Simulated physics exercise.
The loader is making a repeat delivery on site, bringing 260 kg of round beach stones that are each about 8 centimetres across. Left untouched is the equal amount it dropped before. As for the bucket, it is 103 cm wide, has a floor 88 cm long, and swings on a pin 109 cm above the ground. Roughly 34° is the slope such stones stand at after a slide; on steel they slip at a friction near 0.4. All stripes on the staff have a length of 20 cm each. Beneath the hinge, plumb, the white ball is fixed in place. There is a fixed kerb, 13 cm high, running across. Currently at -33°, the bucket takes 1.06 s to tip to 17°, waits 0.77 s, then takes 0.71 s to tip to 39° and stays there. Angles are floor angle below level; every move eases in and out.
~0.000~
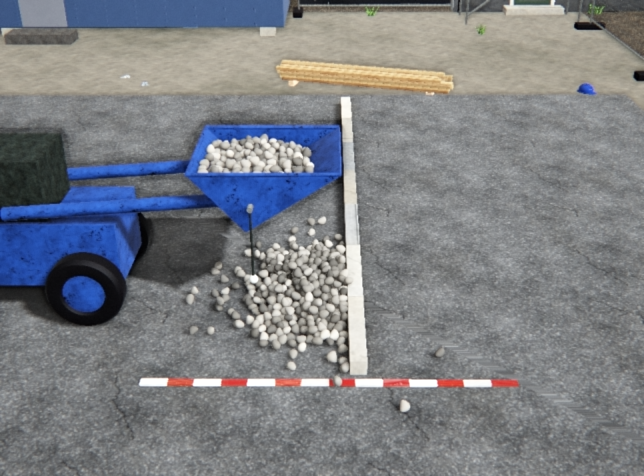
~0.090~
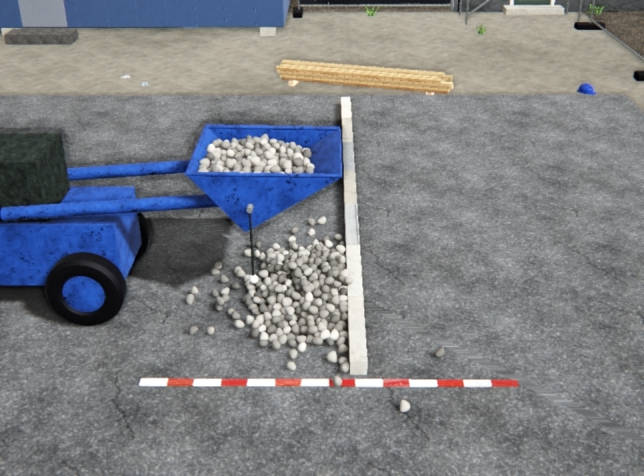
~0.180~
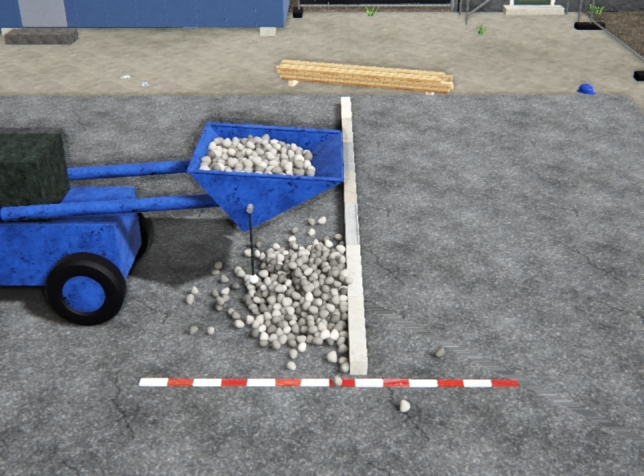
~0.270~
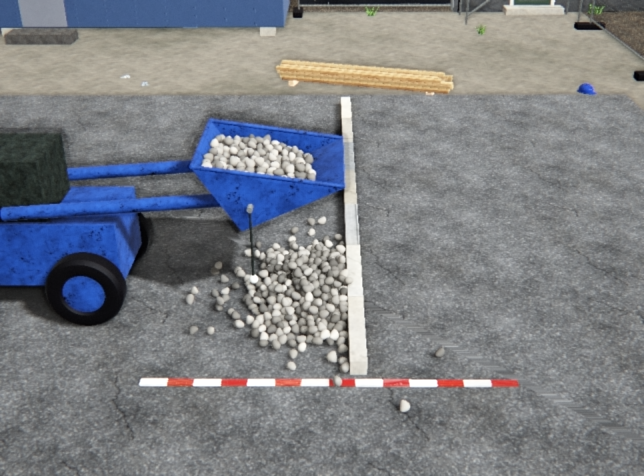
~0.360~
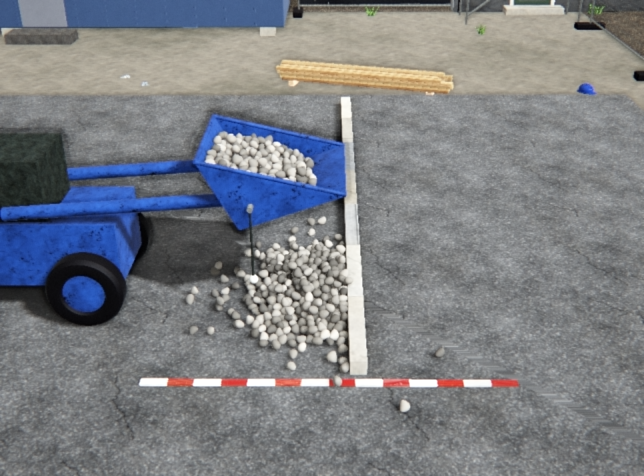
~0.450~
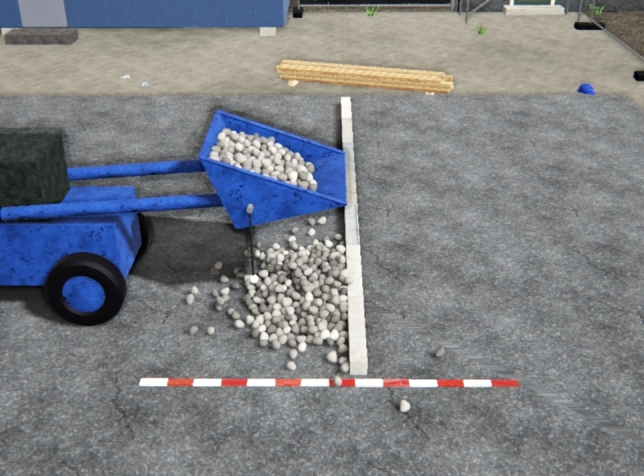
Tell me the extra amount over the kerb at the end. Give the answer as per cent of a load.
72 per cent.
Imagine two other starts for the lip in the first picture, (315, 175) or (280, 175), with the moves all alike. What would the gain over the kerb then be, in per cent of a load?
The first would add some 35 per cent and the second some 10 per cent.
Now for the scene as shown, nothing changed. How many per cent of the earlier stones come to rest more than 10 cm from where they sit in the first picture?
0 per cent.
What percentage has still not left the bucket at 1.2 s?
Estimate: 100 % remaining inside, roughly.
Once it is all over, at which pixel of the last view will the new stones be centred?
(381, 283).
After 0.8 s the floor is at 9°; in per cent of one load, 100 in the bucket, 100 on this side of the kerb; the foremost stones are at (362, 316).
After 1.2 s the floor is at 17°; in per cent of one load, 100 in the bucket, 100 on this side of the kerb; the foremost stones are at (362, 316).
After 3.0 s the floor is at 39°; in per cent of one load, 0 in the bucket, 128 on this side of the kerb, 72 over the kerb; the foremost stones are at (519, 320).
After 5.6 s the floor is at 39°; in per cent of one load, 0 in the bucket, 127 on this side of the kerb, 73 over the kerb; the foremost stones are at (520, 320). Net gain over the kerb, 72.
